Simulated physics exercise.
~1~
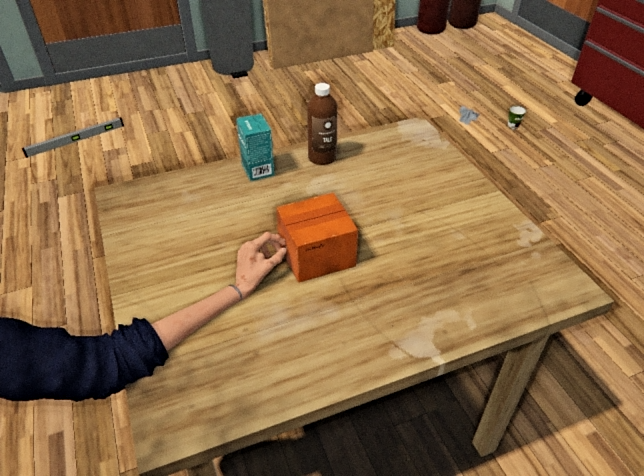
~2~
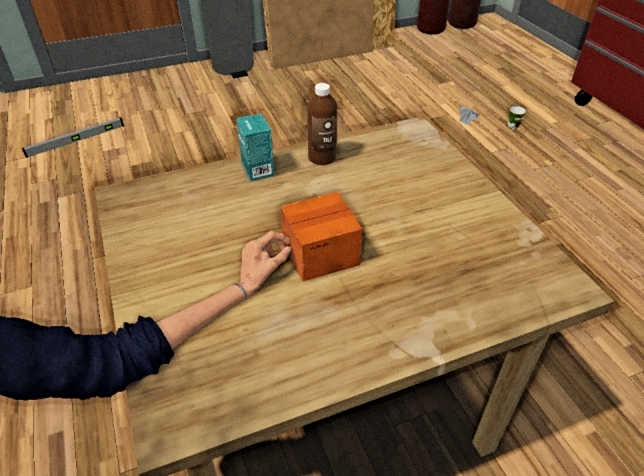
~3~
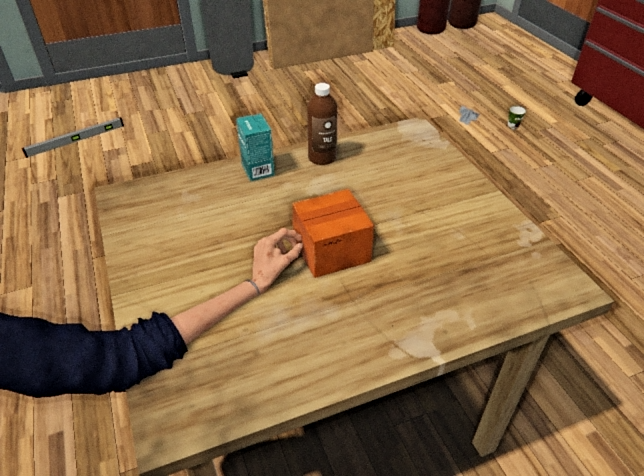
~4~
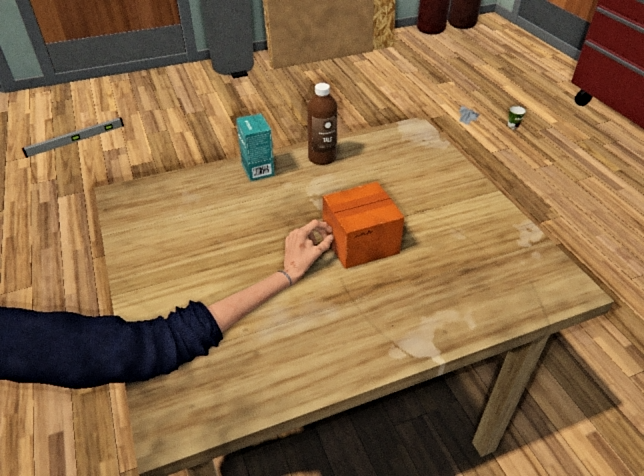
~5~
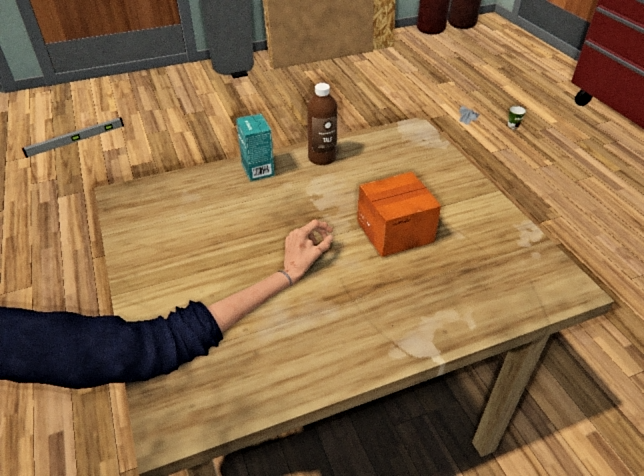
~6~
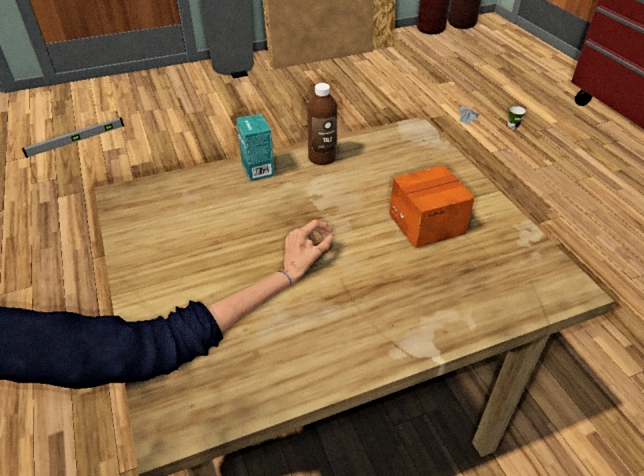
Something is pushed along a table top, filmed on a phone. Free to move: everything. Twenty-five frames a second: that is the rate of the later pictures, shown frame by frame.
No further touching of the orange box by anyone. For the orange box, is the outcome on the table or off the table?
It ends up off the table.
Then, 0.10 s past the last view, orange box displaced well along near (496, 187).
Then, 0.30 s past the last view, orange box now off the table.
Then, 0.40 s past the last view, things are still on the move.
Then, 0.60 s past the last view, as before.
Finally, off the table, orange box.
